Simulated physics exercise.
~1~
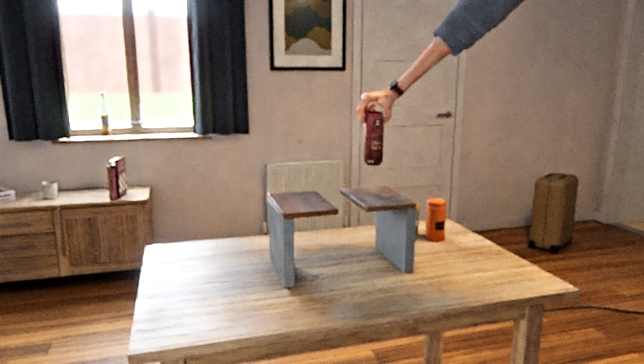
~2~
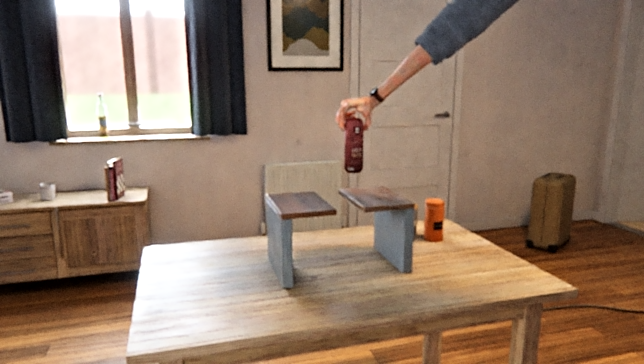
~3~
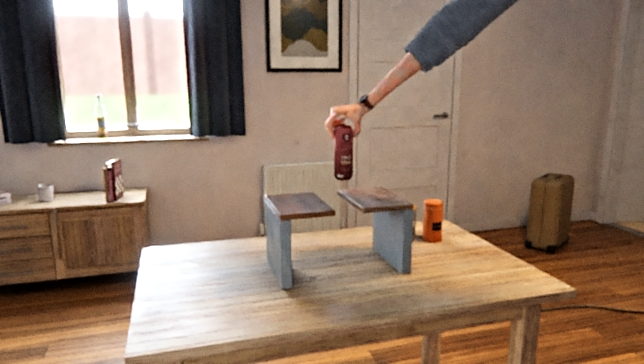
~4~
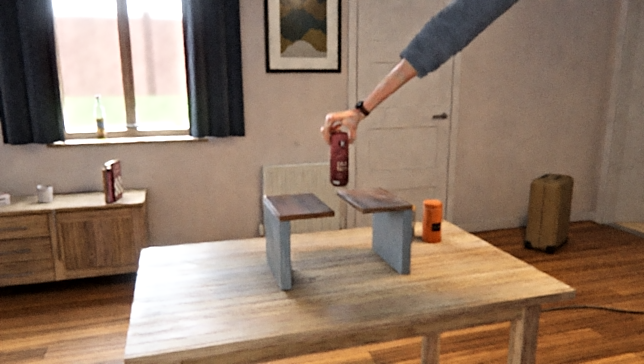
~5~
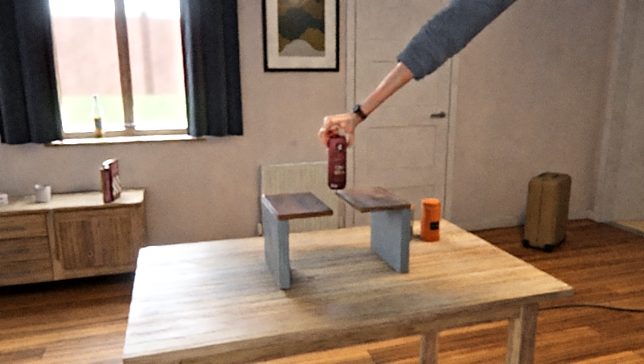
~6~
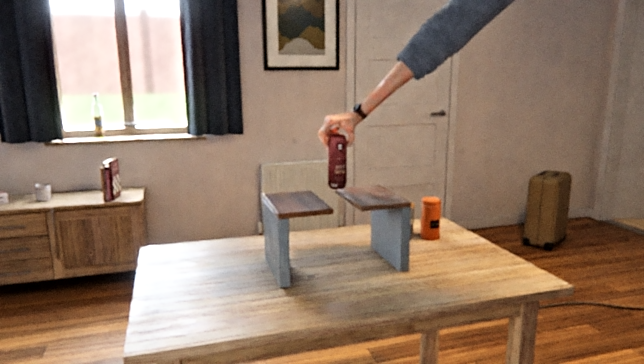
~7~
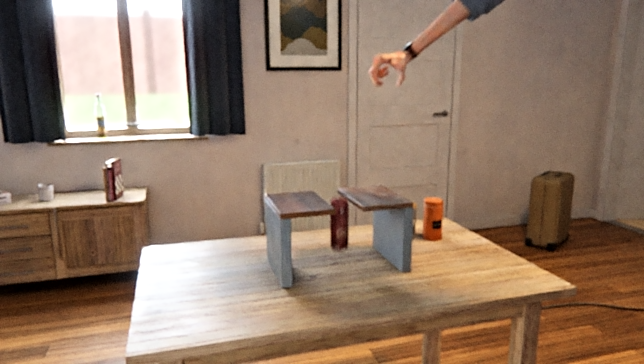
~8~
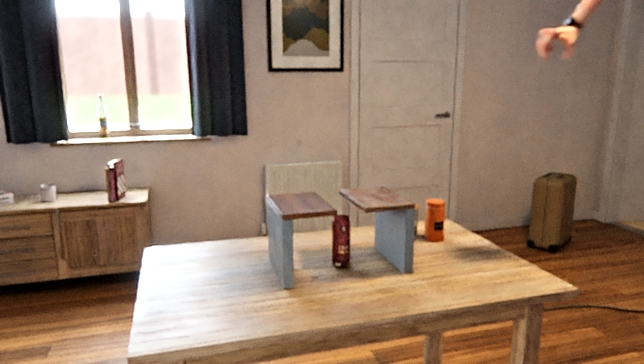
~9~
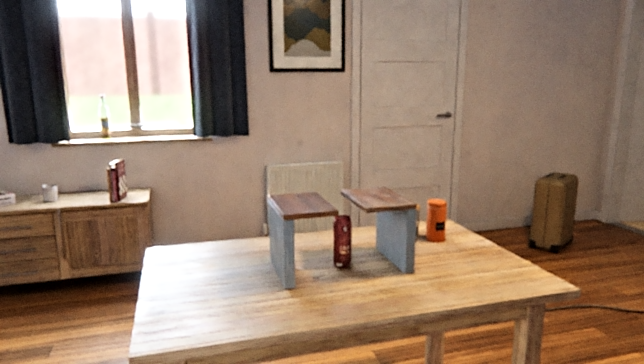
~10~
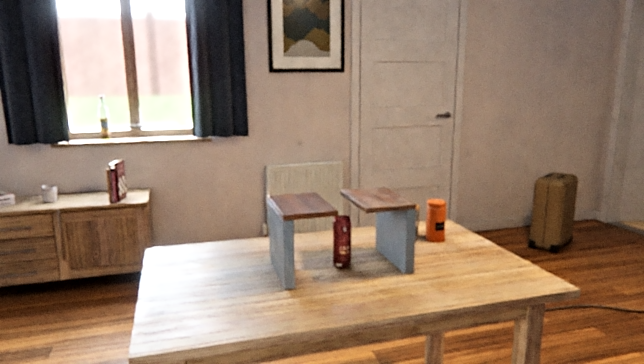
At first, a hand reaching in from the upper right holds a dark red can upright above a wooden table, where two grey supports with brown tops form a stand with a gap in the middle. An orange jar stands to the right. The hand carries the can left and slightly down until it is over the gap, then holds it almost still. The fingers let go, and the can drops upright through the gap as the hand draws back and leaves to the right. In the end, the can stands on the table between the two supports, while the jar remains in place.
